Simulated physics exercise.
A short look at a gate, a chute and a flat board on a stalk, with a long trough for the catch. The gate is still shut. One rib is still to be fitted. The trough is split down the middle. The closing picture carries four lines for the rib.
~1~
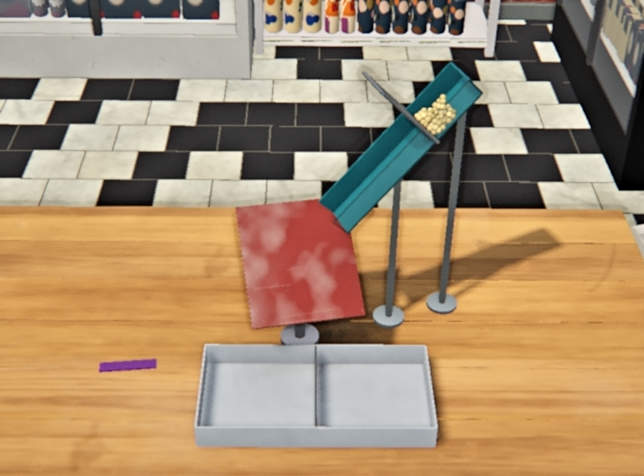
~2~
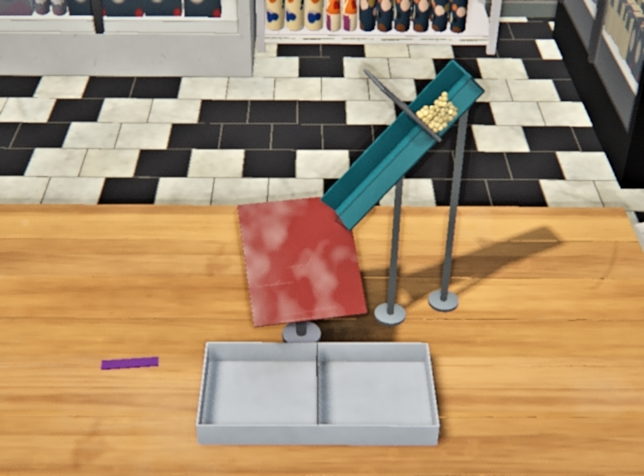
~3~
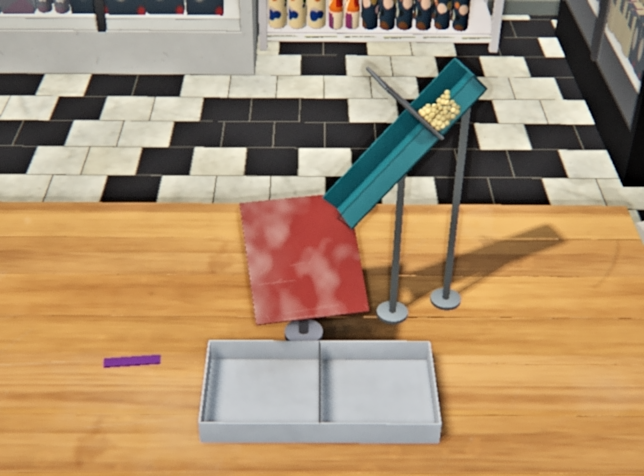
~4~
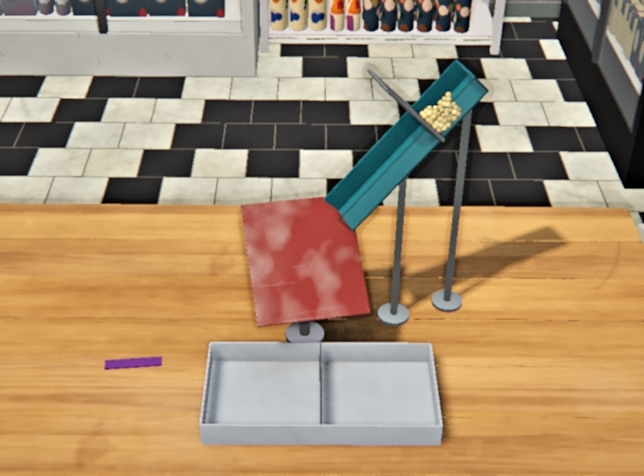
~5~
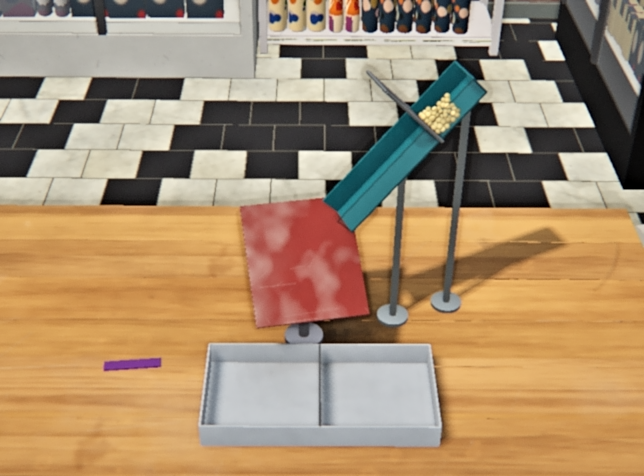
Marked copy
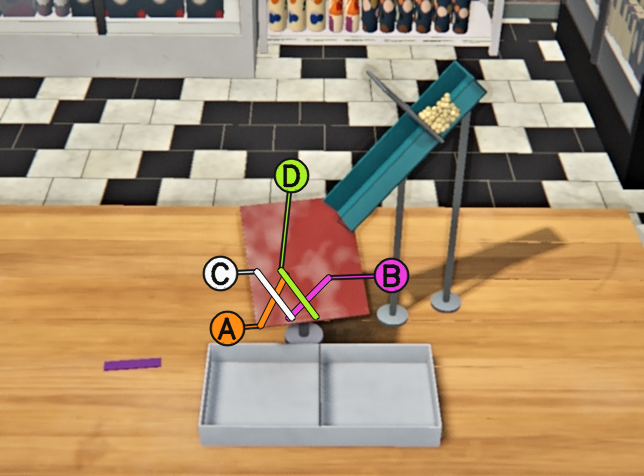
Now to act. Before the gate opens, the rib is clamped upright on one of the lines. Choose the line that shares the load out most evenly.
C beats the others.
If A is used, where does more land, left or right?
More lands on the left.
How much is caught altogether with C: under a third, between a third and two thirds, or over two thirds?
It is over two thirds.
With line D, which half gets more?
More lands on the right.
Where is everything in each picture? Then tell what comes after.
The first picture shows load behind the gate at (434, 117), soya beans; lip of the chute at (340, 223), sloping fairly steeply.
The second picture shows middle of the board at (302, 258), tilted fairly steeply; middle of its low edge at (311, 320); of its high edge at (292, 199).
The third picture shows front corners of the trough at (199, 423) and (440, 424); front end of its middle wall at (320, 423); gate still shut at (414, 111).
The fourth picture shows middle of the load at (439, 115); lip at (346, 221).
The fifth picture shows middle of the load at (438, 116); lip at (345, 222).
On the marked copy, line A from (285, 274) to (260, 325); line B from (328, 277) to (288, 318); line C from (256, 271) to (292, 317); line D from (281, 270) to (315, 316).
With A, of what is caught, nearly all in the left half, a small part in the right.
With B, of what is caught, all in the left half, none in the right.
With C, of what is caught, about a third in the left half, about two thirds in the right.
With D, of what is caught, a small part in the left half, nearly all in the right.
